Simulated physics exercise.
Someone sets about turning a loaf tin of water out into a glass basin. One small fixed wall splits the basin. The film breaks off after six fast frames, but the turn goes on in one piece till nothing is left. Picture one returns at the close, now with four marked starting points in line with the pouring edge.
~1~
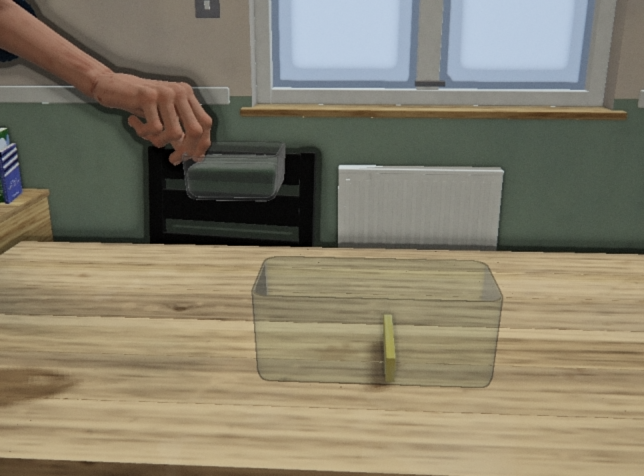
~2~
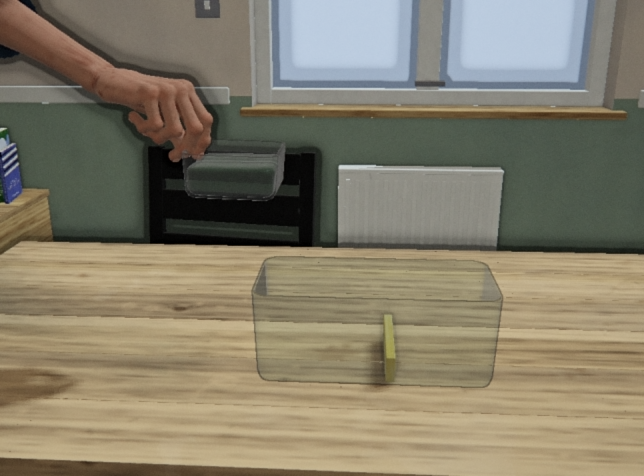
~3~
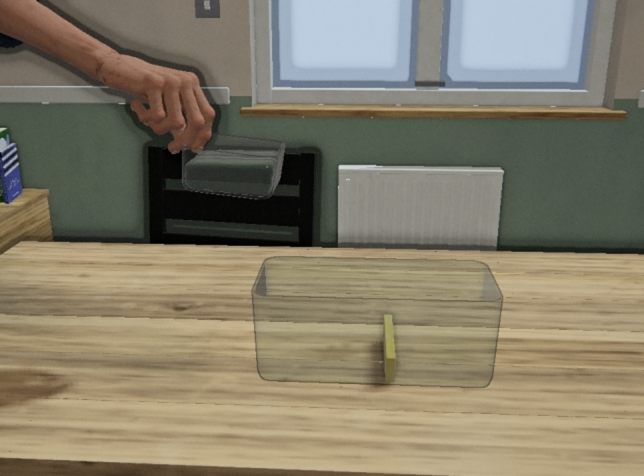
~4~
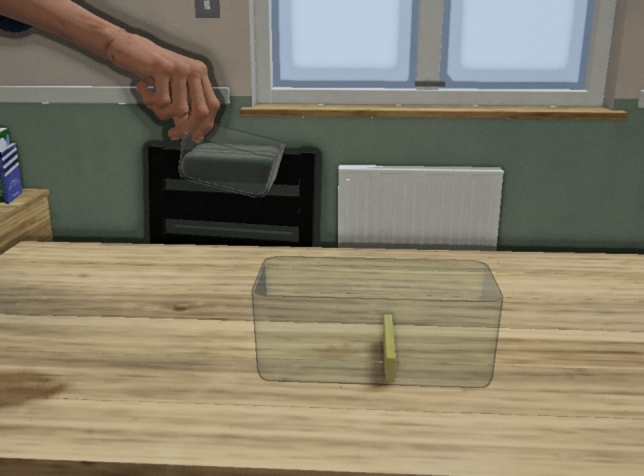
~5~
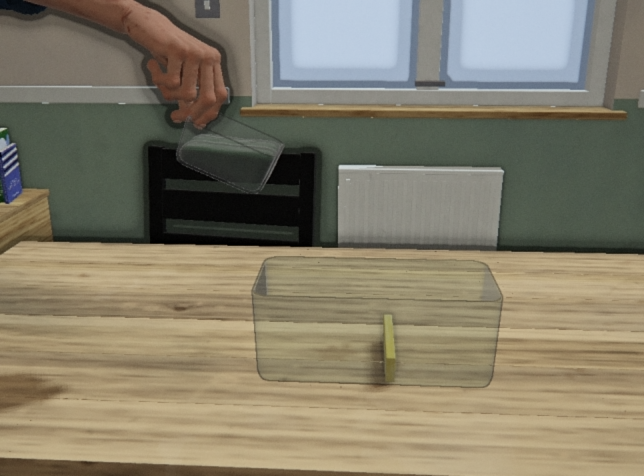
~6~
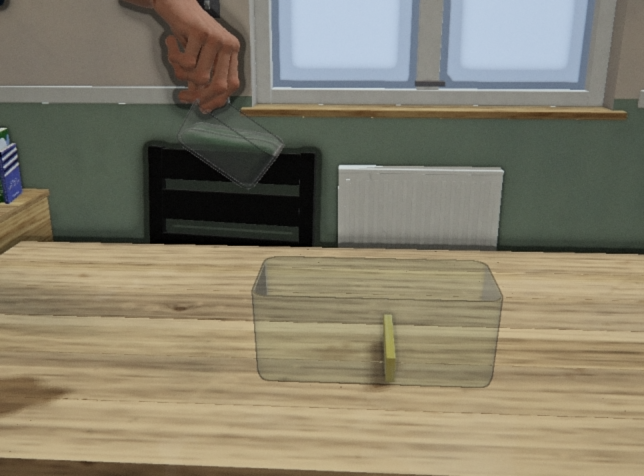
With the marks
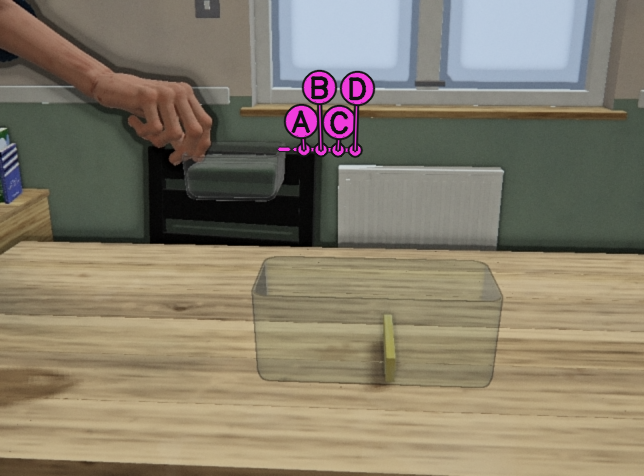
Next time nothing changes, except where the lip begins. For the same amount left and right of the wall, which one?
Take A.
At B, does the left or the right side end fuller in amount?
The right side.
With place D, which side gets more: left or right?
More ends on the right.
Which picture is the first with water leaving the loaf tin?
In picture 6.
On the marked copy, A at (303, 149); B at (320, 149); C at (338, 150); D at (355, 150).
If A is chosen, about 44 % ends left of the wall and 53 % right of it; 3 % is lost outside.
If B is chosen, about 33 % ends left of the wall and 64 % right of it; 3 % is lost outside.
If C is chosen, about 20 % ends left of the wall and 77 % right of it; 3 % is lost outside.
If D is chosen, about 14 % ends left of the wall and 82 % right of it; 5 % is lost outside.
